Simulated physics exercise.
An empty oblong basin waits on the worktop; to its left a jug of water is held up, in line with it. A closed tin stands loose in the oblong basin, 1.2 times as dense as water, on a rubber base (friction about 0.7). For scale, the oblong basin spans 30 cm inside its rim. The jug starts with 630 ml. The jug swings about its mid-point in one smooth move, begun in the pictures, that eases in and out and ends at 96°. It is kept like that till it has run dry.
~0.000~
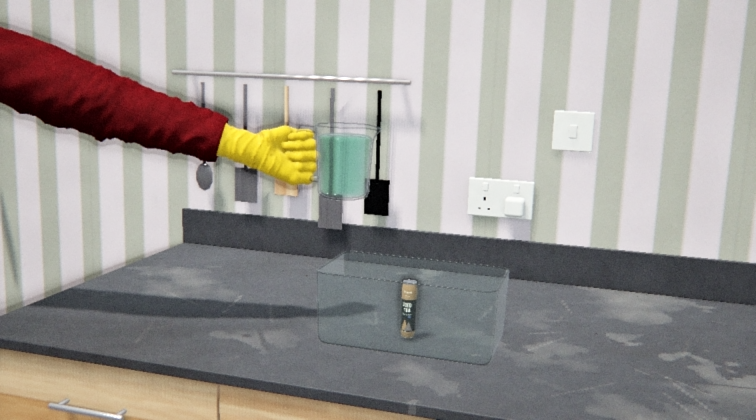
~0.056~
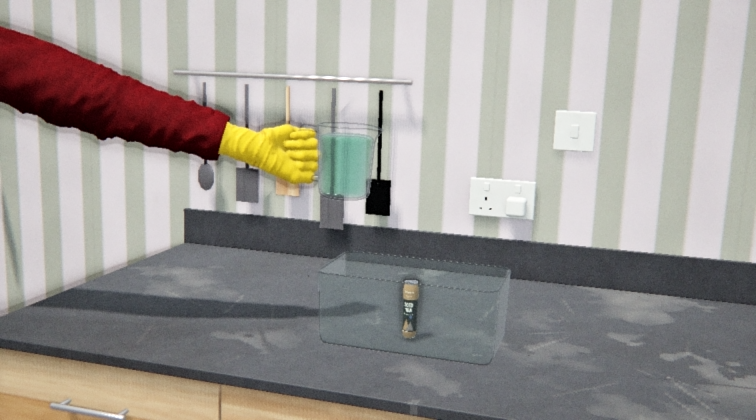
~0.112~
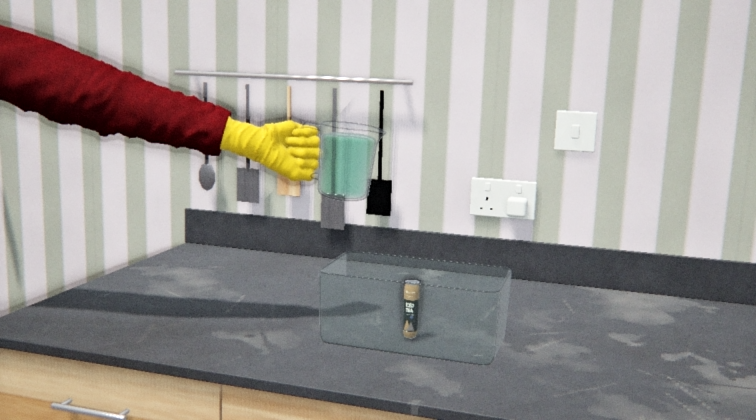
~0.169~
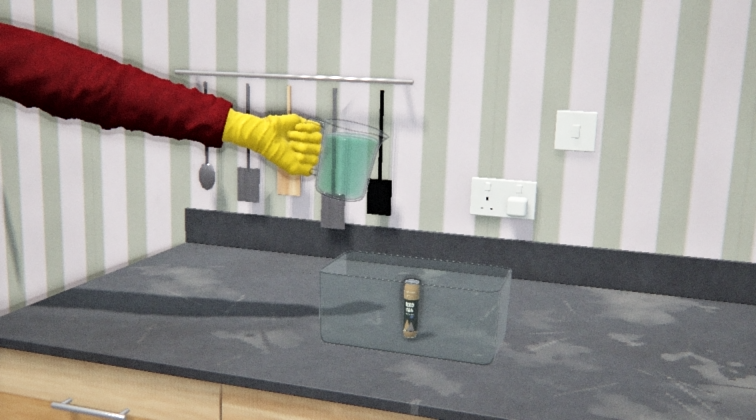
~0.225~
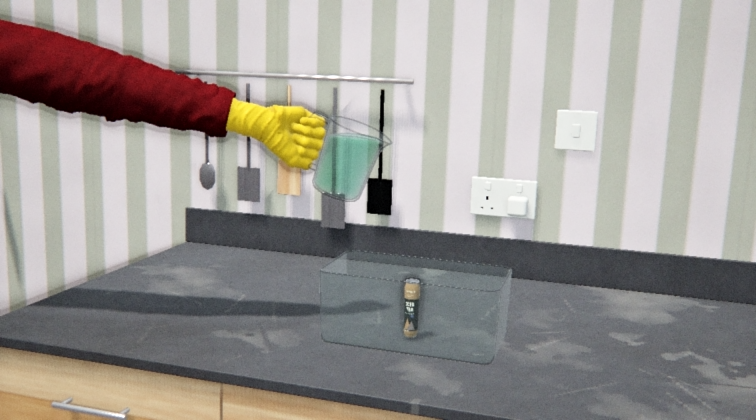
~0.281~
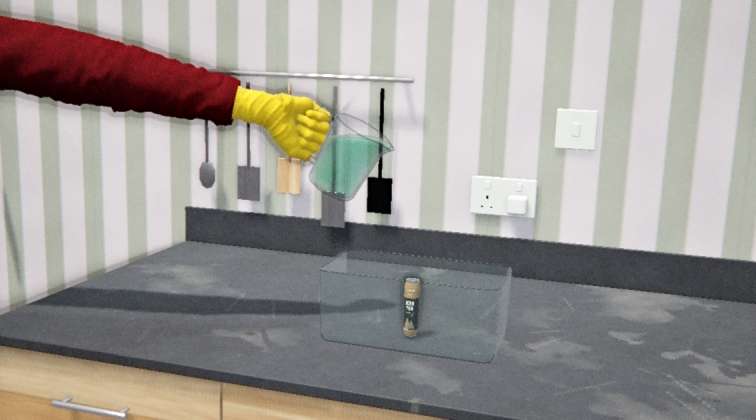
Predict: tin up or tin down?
It stays up.
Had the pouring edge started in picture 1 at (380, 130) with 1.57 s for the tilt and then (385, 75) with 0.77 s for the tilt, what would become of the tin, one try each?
First it keeps standing; then it keeps standing.
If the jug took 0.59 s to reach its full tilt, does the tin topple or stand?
The tin stays up.
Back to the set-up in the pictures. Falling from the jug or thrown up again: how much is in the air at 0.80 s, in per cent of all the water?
About 24 per cent.
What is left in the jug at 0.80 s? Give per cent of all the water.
About 26 per cent.
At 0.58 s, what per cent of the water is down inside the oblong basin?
Near 7 in a hundred.
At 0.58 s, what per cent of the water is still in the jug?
About 68 per cent.
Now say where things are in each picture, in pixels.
It leans 0°; its right rim is at (381, 129); the water meets the walls at (321, 134) and (373, 138); the oblong basin's rim runs from (331, 262) to (503, 281); the tin's top is at (410, 284), in the first picture.
It leans 1°; its right rim is at (383, 130); the water meets the walls at (323, 134) and (374, 138), in the second picture.
It leans 5°; its right rim is at (386, 132); the water meets the walls at (325, 134) and (377, 139), in the third picture.
It leans 11°; its right rim is at (389, 137); the water meets the walls at (327, 134) and (380, 140), in the fourth picture.
It leans 19°; its right rim is at (392, 143); the water meets the walls at (329, 137) and (385, 141), in the fifth picture.
It leans 28°; its right rim is at (394, 150); the water meets the walls at (325, 146) and (393, 144), in the sixth picture.
Then, 0.58 s in, the tilt is 82° and 68 per cent is still to pour; the tin stands where it began.
Then, 0.80 s in, the tilt is 96° and 26 per cent is still to pour; the tin stands where it began.
Then, 1.02 s in, the tilt is 96° and 7 per cent is still to pour; the tin stands where it began.
Then, 1.27 s in, the tilt is 96° and 1 per cent is still to pour; the tin stands where it began.
Finally, the tin stands where it began.
